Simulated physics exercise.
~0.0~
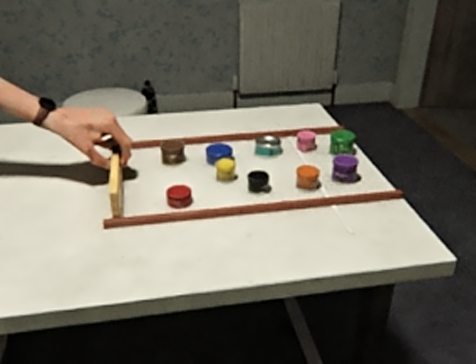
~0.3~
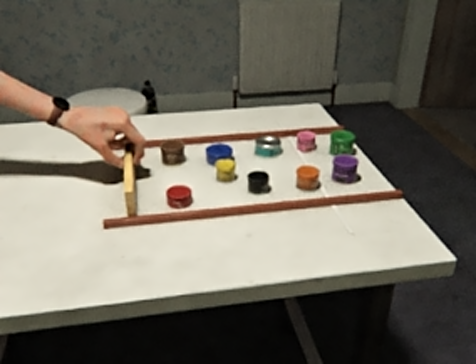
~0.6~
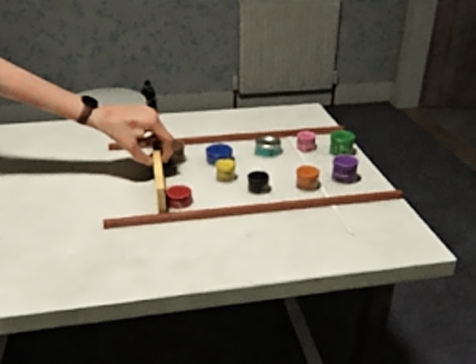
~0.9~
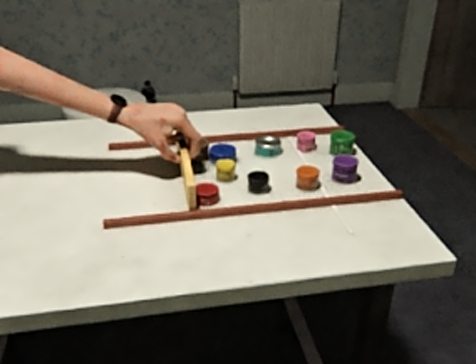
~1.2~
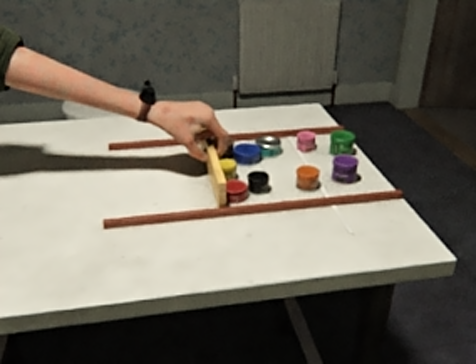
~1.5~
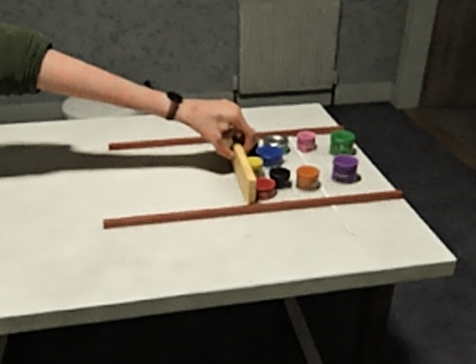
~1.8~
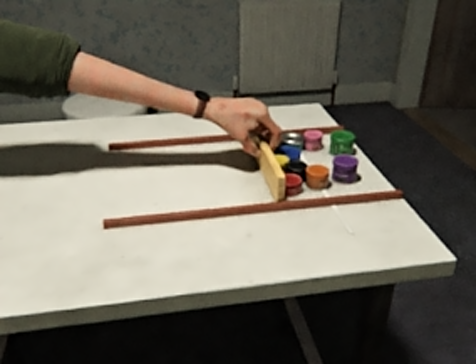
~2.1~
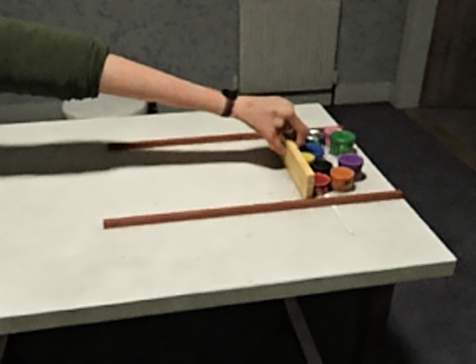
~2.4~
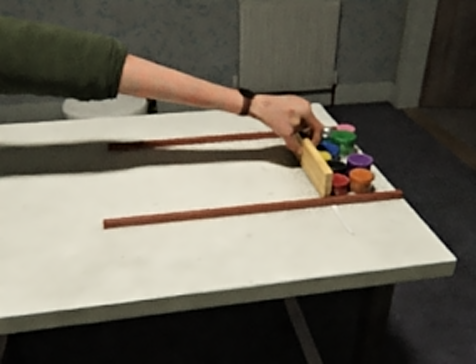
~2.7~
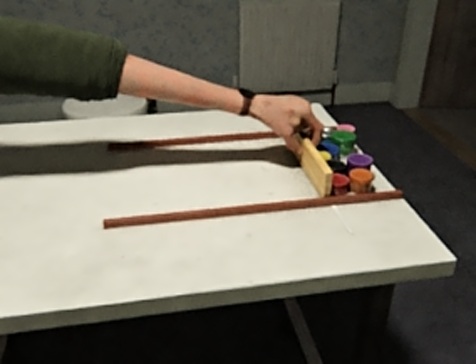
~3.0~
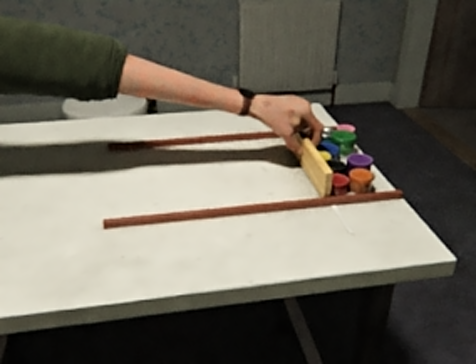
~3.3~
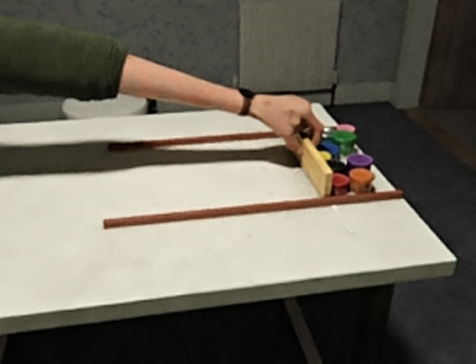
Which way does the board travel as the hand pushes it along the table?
The board moves to the right, toward the end of the table where the pots gather.
